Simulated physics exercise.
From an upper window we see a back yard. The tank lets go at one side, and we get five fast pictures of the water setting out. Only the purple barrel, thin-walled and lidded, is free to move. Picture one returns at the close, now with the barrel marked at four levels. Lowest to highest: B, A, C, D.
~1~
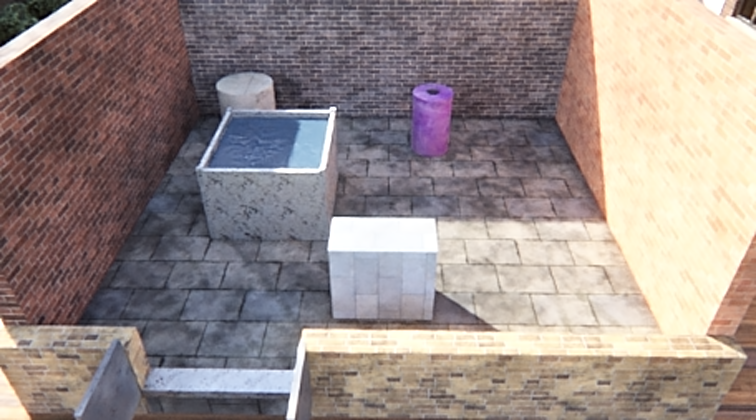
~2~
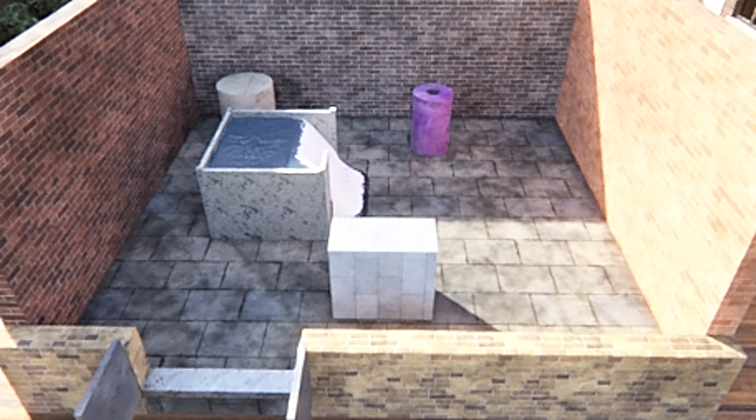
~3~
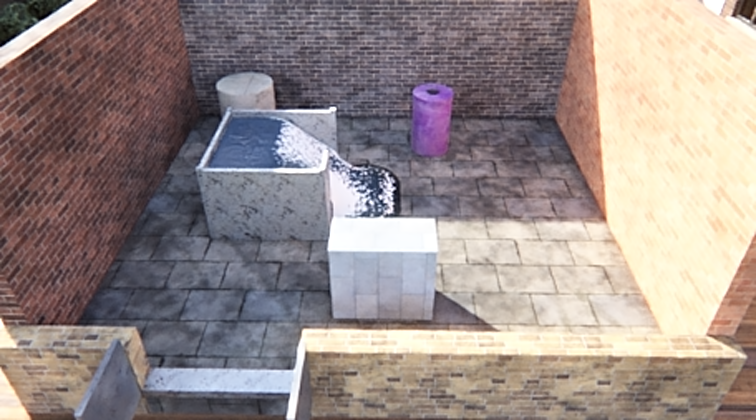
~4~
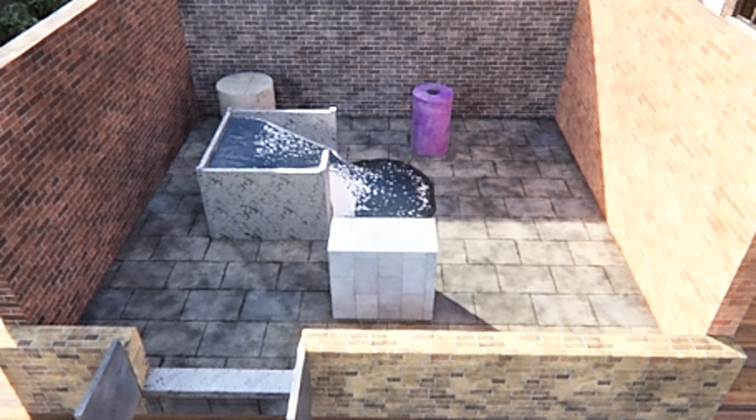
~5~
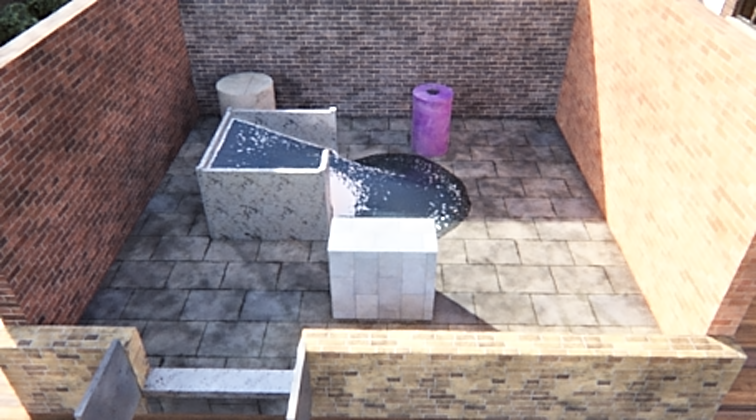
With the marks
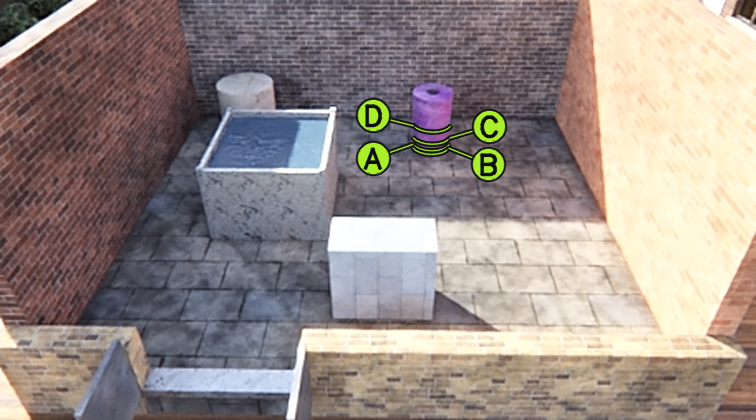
A stone tank releases water from its right side, and the water spreads across the paving.
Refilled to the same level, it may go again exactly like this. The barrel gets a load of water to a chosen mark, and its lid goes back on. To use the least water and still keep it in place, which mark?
Line D.
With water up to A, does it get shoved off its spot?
Yes.
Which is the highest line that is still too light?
It is C.
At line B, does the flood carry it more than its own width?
Yes, it does.
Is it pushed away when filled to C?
Yes, that goes wrong.
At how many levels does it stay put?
One.
On the marked copy, A at (431, 150); B at (431, 154); C at (432, 144); D at (432, 132); from the bottom up B, A, C, D.
For line A, it is pushed about twice its own width away.
For line B, it is pushed about 3 times its own width away.
For line C, it is pushed about its own width away.
For line D, it does not move.
